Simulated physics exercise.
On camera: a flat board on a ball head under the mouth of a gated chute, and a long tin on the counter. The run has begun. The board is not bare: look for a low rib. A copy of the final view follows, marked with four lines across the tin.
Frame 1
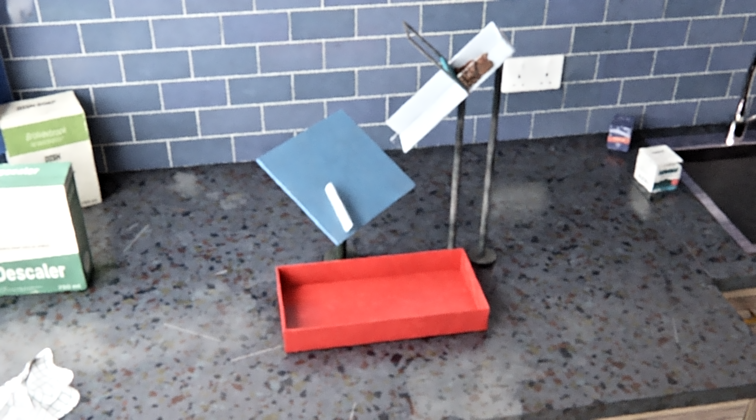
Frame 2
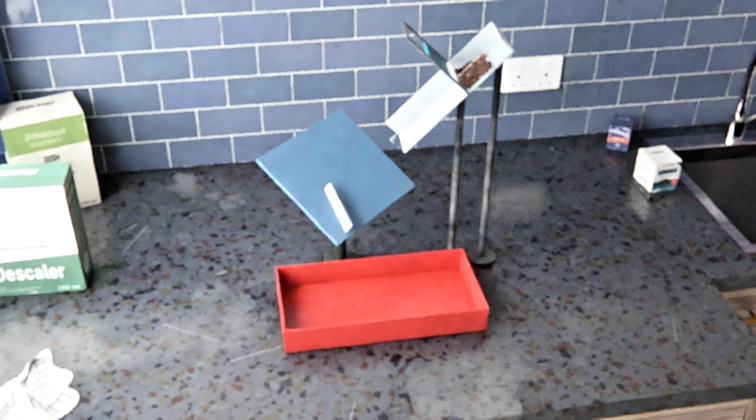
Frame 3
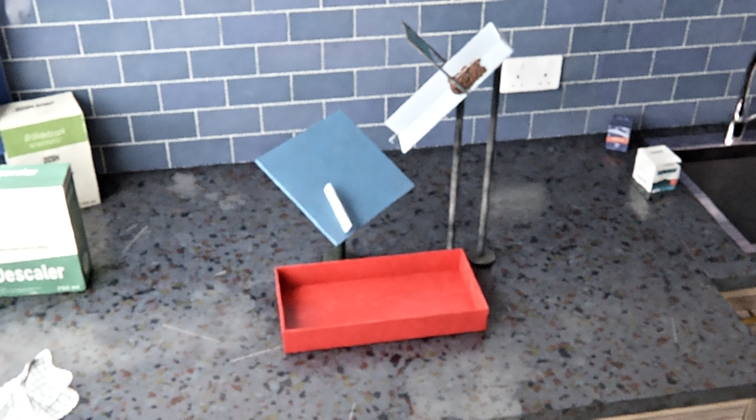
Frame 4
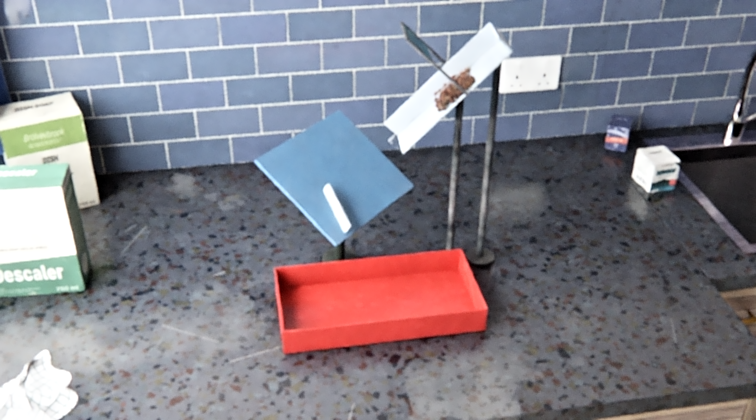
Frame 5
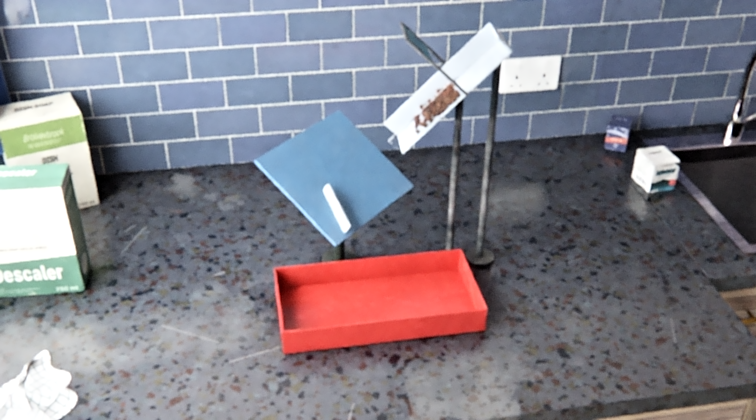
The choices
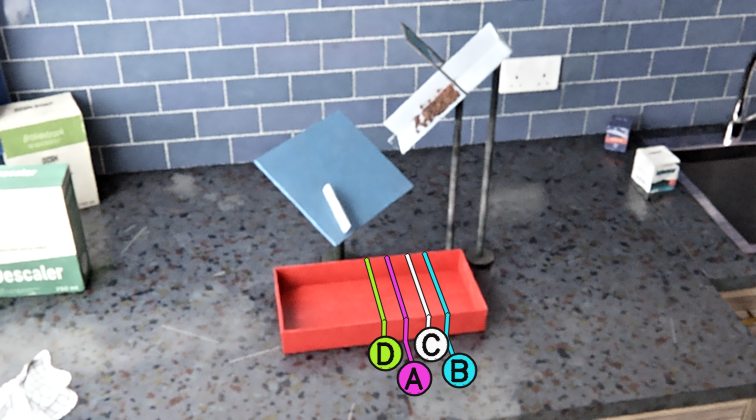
At the start, a clump of small brown berries sits near the top of a raised, sloping white chute, above a tilted blue board with a pale rib and an empty red tin. The berries then slide down the chute toward the lower left, spreading slightly, while the board and tin stay still.
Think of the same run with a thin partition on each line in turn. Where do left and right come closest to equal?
Take A.
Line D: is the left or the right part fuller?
Right.
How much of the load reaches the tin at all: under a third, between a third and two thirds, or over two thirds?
About that: Over two thirds.
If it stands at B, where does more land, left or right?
The left side.
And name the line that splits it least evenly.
The answer is B.
On the marked copy, line A crosses the front rim at (406, 318); line B crosses the front rim at (447, 313); line C crosses the front rim at (428, 316); line D crosses the front rim at (383, 321).
For line A, of what is caught, close to half on the left of the divider, close to half on the right.
For line B, of what is caught, all but a few on the left of the divider, a small share on the right.
For line C, of what is caught, the bulk on the left of the divider, close to a quarter on the right.
For line D, of what is caught, close to a quarter on the left of the divider, the bulk on the right.
